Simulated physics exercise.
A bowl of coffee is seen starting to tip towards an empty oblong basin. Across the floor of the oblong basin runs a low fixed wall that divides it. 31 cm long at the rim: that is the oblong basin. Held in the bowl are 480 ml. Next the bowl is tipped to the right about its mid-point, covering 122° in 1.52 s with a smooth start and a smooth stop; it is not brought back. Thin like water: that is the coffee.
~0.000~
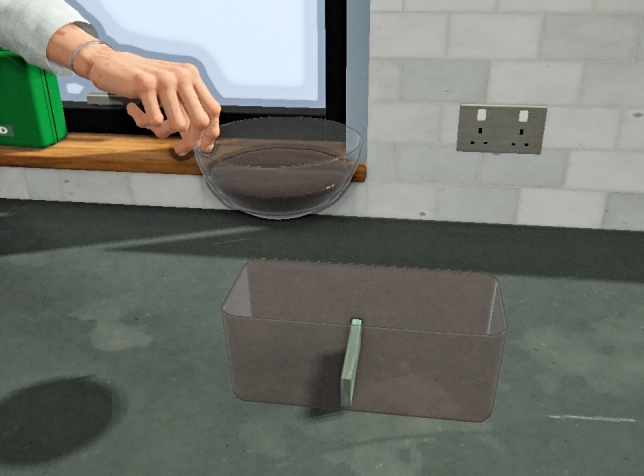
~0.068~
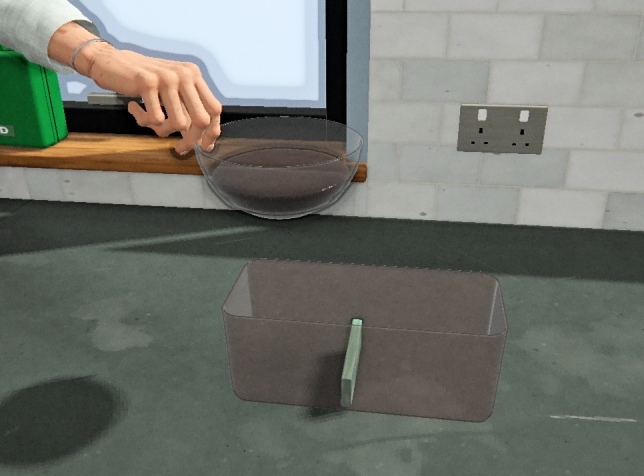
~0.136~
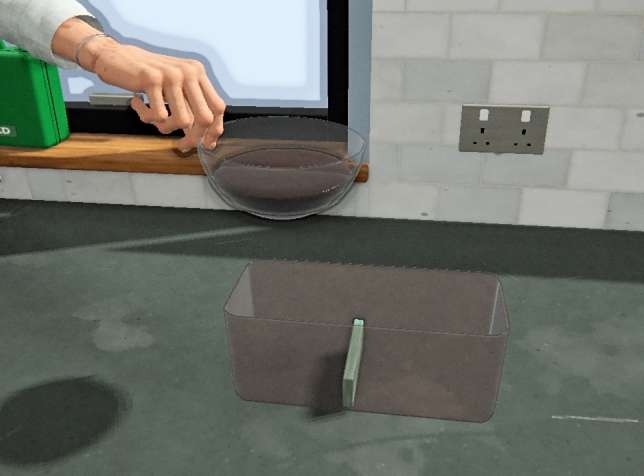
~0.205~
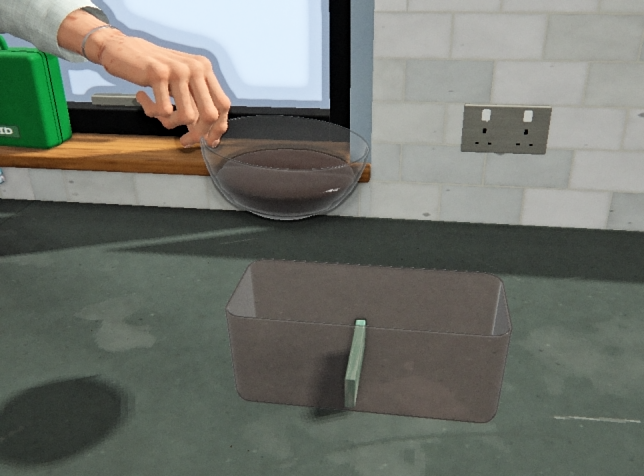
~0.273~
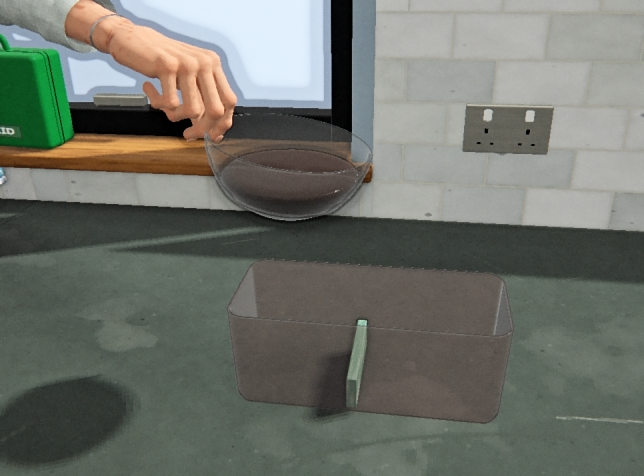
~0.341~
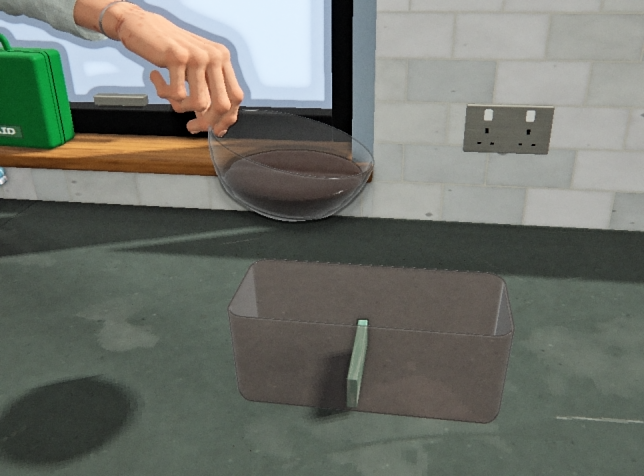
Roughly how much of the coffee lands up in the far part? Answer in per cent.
Around 89 %.
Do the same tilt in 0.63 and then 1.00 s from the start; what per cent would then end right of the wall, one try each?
The first try gives 70 percent and the second 80 percent.
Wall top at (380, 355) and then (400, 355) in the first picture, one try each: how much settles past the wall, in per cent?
Result: 70 per cent, then 50 per cent.
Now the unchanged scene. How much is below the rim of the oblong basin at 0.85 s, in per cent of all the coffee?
I'd put it near 28 percent.
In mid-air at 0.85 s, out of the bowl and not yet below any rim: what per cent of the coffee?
Some 32 % is the figure.
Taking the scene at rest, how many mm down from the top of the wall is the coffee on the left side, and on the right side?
About 38 mm on the left, about 18 mm on the right.
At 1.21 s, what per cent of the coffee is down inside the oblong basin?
Close to 100 in a hundred.
By 0.85 s the tilt is 72° and 39 per cent is still to pour, 0 is left of the wall and 28 right of it.
By 1.21 s the tilt is 110° and 0 per cent is still to pour, 10 is left of the wall and 89 right of it.
By 1.60 s the tilt is 122° and 0 per cent is still to pour, 10 is left of the wall and 89 right of it.
By 2.02 s the tilt is 122° and 0 per cent is still to pour, 10 is left of the wall and 89 right of it.
At rest 10 per cent lies left of the wall, 89 right of it and 1 outside.
